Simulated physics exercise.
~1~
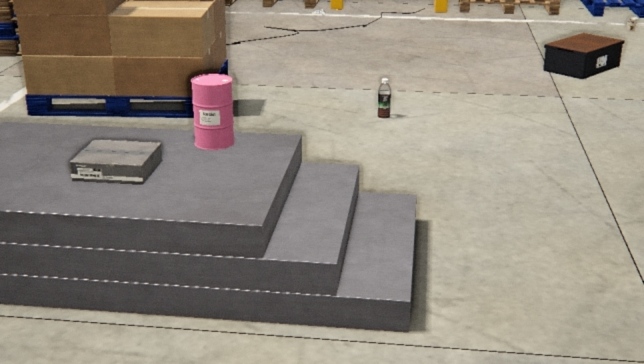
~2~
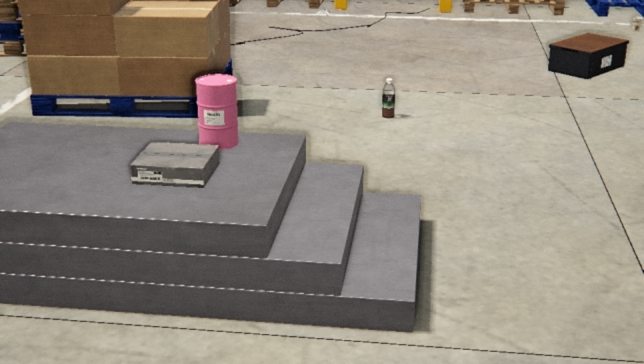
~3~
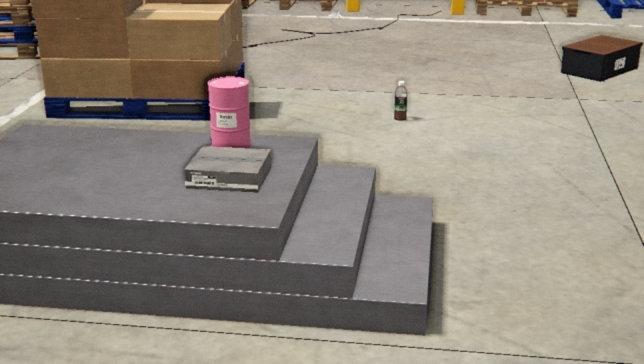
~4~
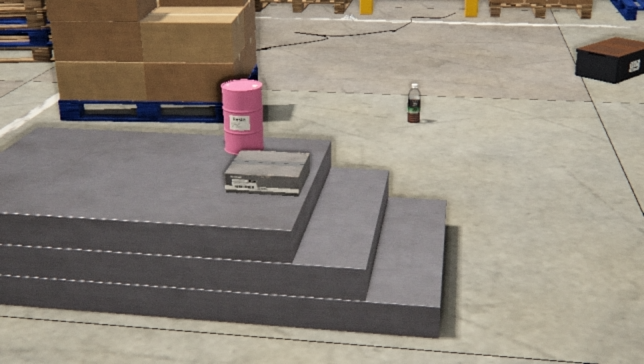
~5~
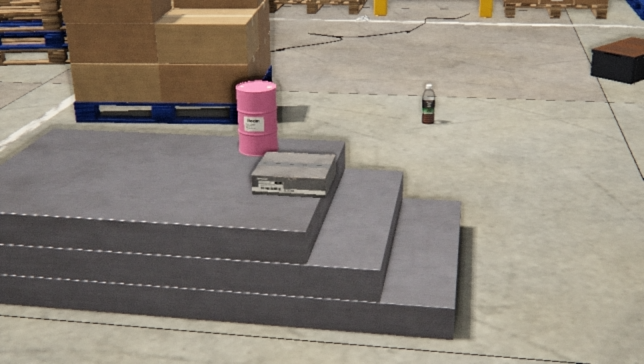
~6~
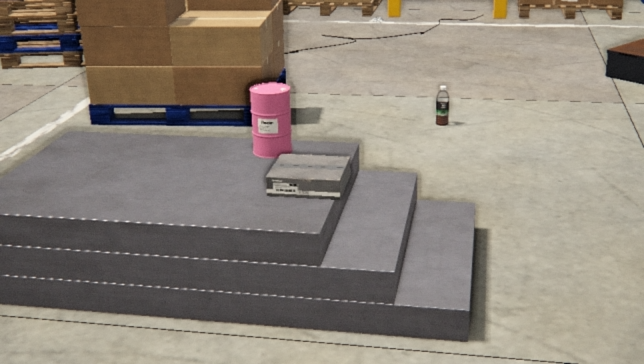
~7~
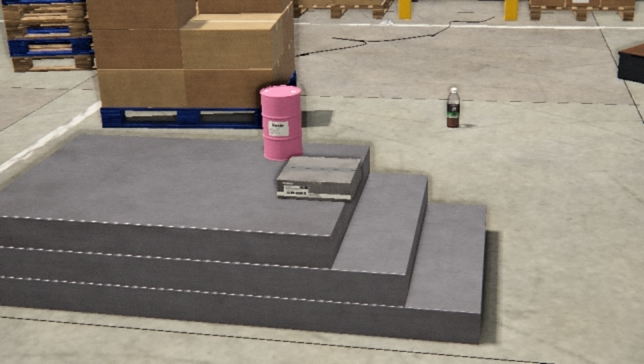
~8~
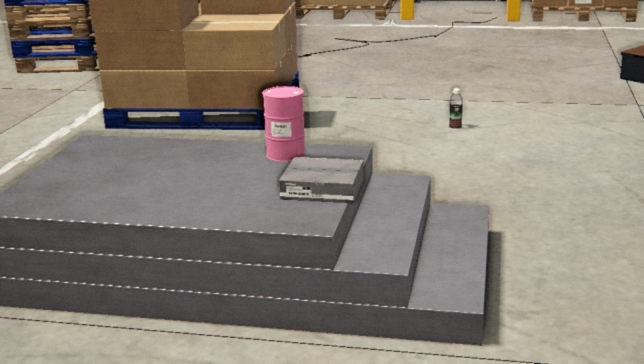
A grey parcel slides right across the landing past a pink canister and stops near the edge.
